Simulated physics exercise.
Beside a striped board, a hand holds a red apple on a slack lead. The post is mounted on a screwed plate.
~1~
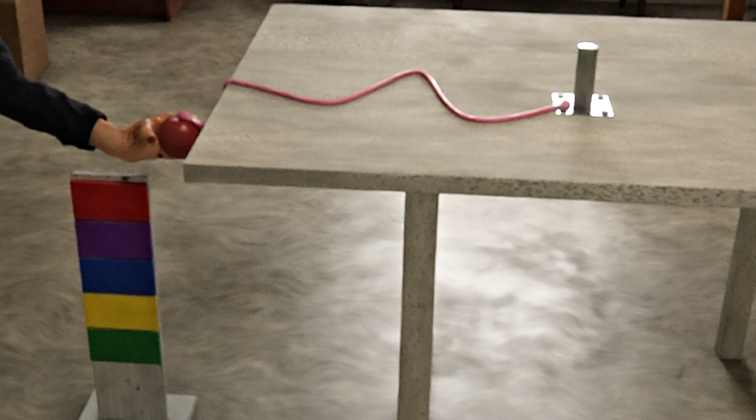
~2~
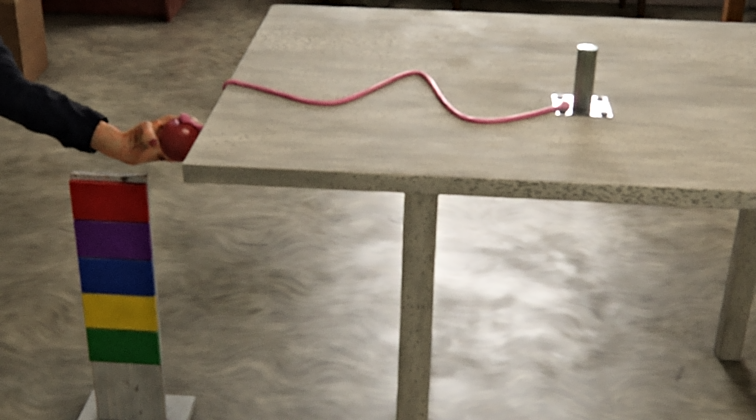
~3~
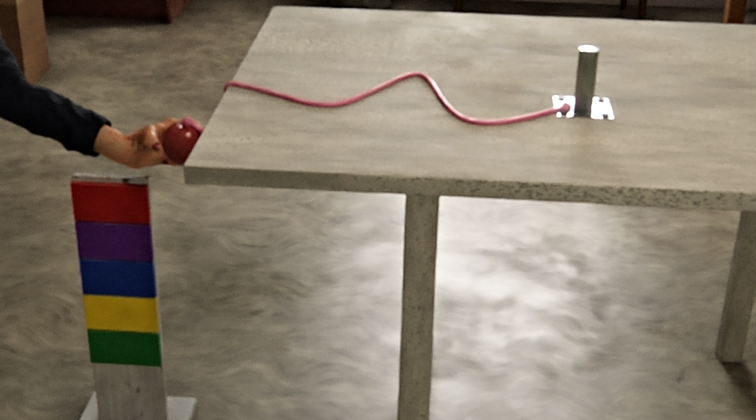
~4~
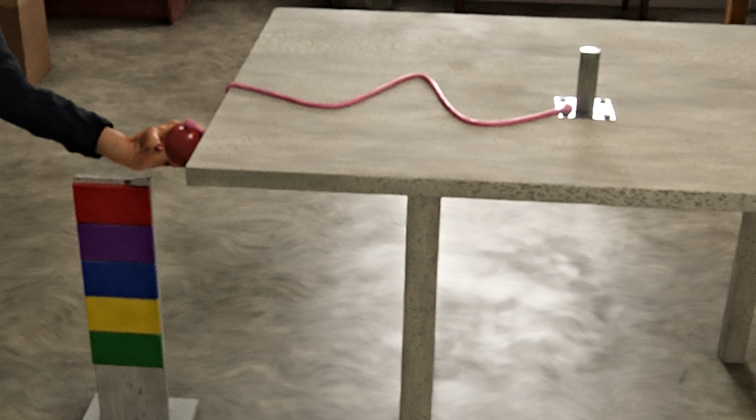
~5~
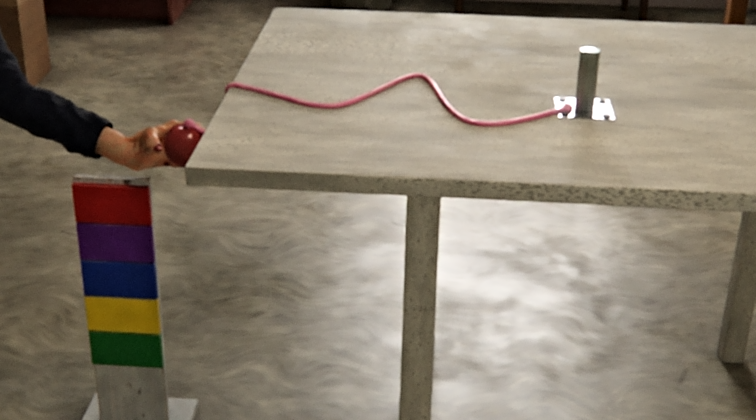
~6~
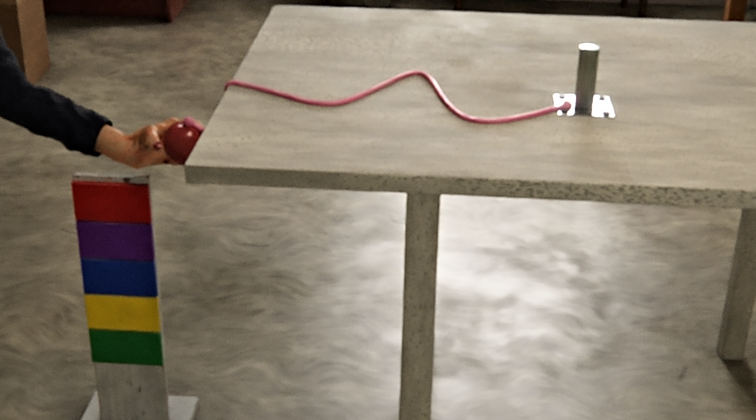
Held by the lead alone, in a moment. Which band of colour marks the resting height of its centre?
The yellow band marks it.
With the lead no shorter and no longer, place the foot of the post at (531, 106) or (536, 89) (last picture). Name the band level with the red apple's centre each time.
Green; green.
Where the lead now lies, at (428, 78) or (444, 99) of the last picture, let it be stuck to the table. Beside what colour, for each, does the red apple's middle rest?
Each in turn comes out as purple, blue.
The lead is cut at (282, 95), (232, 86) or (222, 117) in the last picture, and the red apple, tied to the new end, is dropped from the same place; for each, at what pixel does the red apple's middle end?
The three cuts give roughly (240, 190), (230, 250) and (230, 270) respectively.
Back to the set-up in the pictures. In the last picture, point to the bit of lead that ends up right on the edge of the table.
(363, 94).
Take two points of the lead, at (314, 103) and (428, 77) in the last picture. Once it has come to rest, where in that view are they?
First one: (233, 142); second one: (330, 88).
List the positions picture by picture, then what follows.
The first frame shows red apple (180, 137); red (109, 202); purple (113, 240); blue (117, 277); yellow (120, 313); green (124, 347).
The second frame shows red apple (182, 140); lead through (523, 117) (444, 103) (405, 75) (341, 102) (252, 87).
The third frame shows red apple (184, 143).
The fourth frame shows red apple (186, 145); lead through (526, 120) (447, 106) (408, 78) (343, 105) (255, 90).
The fifth frame shows red apple (186, 145).
The sixth frame shows red apple (186, 143); lead through (525, 117) (446, 103) (407, 75) (342, 102) (254, 87).
Soon after, apple near (266, 318); level with yellow.
After that, apple near (218, 318); level with yellow.
In the end, apple near (242, 322); level with yellow. The lead holds its middle at yellow.
